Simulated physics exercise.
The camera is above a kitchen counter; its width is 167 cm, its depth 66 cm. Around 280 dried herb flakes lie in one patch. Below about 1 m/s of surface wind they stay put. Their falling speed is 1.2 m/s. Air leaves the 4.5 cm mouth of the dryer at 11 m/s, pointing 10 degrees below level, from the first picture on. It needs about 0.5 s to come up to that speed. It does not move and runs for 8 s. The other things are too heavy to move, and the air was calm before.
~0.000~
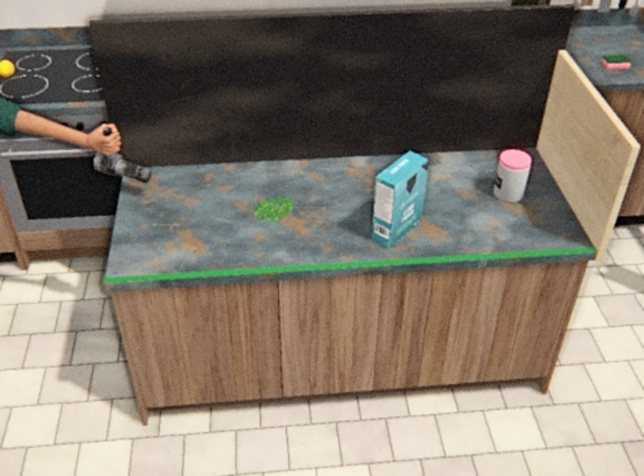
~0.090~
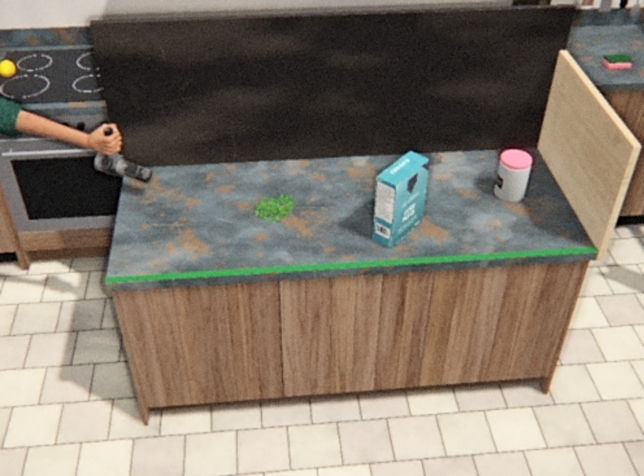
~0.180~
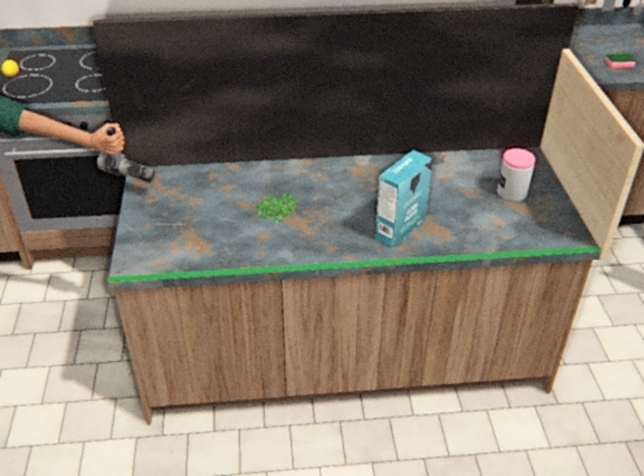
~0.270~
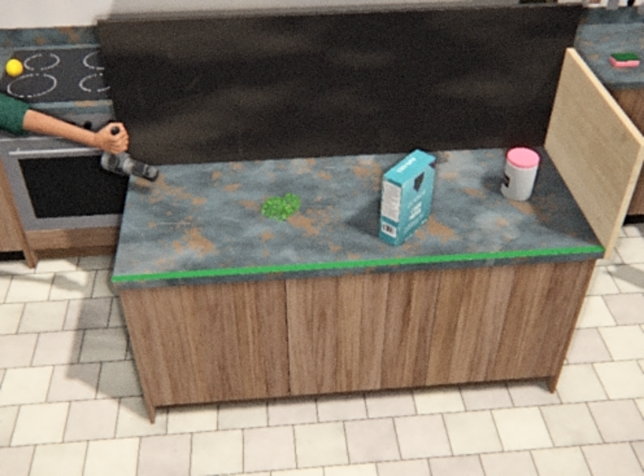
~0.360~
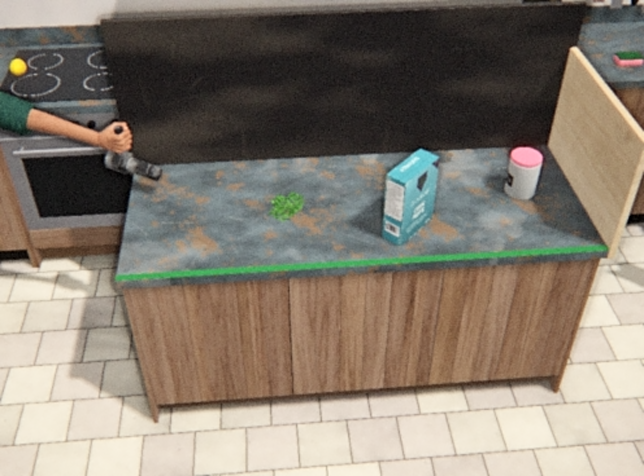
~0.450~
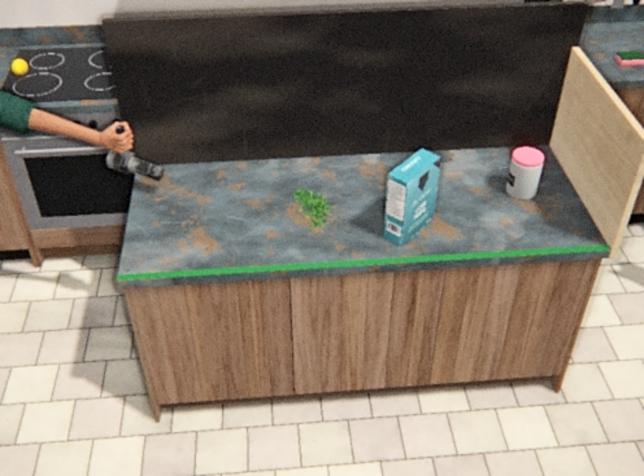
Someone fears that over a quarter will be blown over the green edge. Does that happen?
More than a quarter over the green edge: No.
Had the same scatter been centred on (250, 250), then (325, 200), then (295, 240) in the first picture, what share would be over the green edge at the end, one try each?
In that order: 100 %, 0 %, 100 %.
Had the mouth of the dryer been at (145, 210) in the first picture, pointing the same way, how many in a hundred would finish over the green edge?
Then about 0 %.
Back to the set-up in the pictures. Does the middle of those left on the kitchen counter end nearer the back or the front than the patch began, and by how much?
To the back, by about 10 cm.
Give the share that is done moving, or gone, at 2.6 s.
Some 20 per cent.
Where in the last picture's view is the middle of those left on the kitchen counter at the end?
Around (518, 176).
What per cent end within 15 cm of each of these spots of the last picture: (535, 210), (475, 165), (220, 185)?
In turn about 30 %, 15 %, 0 %.
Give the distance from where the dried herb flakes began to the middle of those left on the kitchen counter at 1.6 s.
About 70 cm.
After 1.6 s, 3 % are over the green edge; the middle of those still in play is near (467, 188); 13 % have settled or left.
After 2.6 s, 3 % are over the green edge; the middle of those still in play is near (500, 183); 20 % have settled or left.
After 4.4 s, 3 % are over the green edge; the middle of those still in play is near (513, 179); 31 % have settled or left.
After 8.0 s, at the end, 3 % are over the green edge; the middle of those still in play is near (518, 176).
